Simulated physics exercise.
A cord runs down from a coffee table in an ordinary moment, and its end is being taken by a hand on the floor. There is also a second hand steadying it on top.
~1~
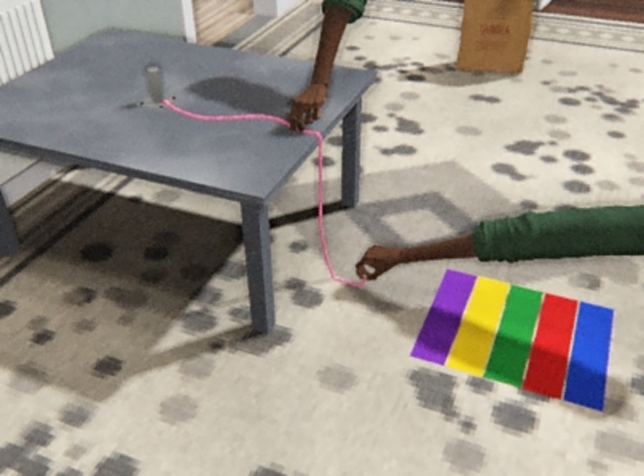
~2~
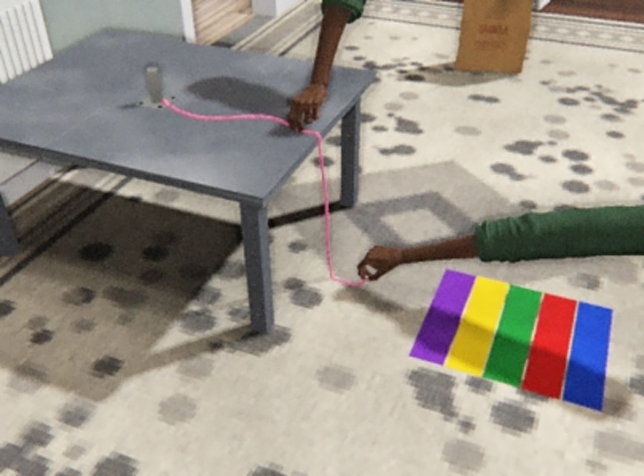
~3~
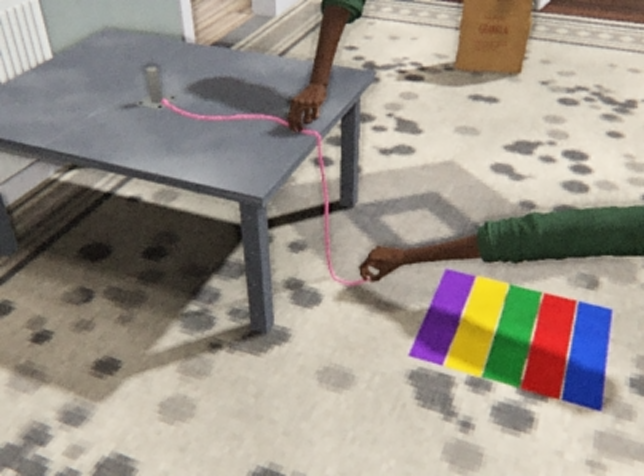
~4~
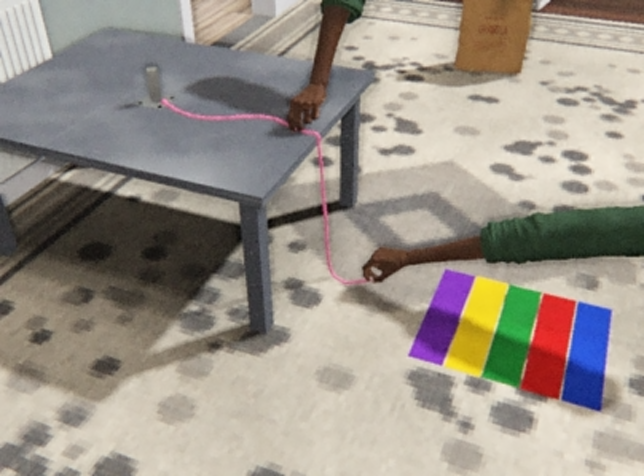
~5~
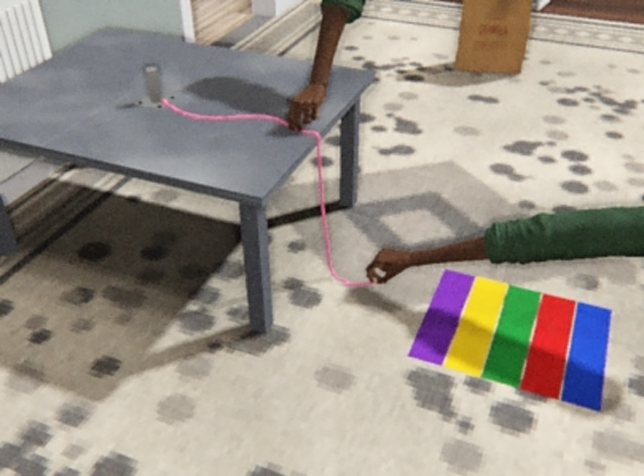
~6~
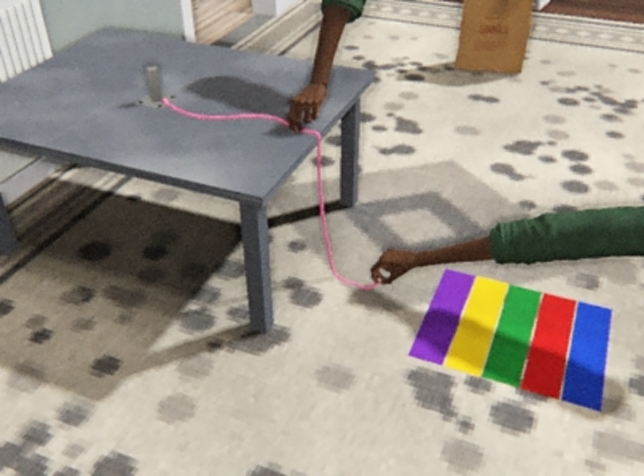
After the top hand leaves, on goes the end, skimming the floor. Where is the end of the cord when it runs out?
Above the yellow strip.
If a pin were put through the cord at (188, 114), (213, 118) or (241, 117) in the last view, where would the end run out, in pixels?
Estimated spots in sequence: (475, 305), (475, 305), (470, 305).
Early on, end near (419, 292); short of the strips.
Midway, end near (459, 302); over purple.
At the end of the slack, end near (482, 308); over yellow. It halts on the yellow strip.
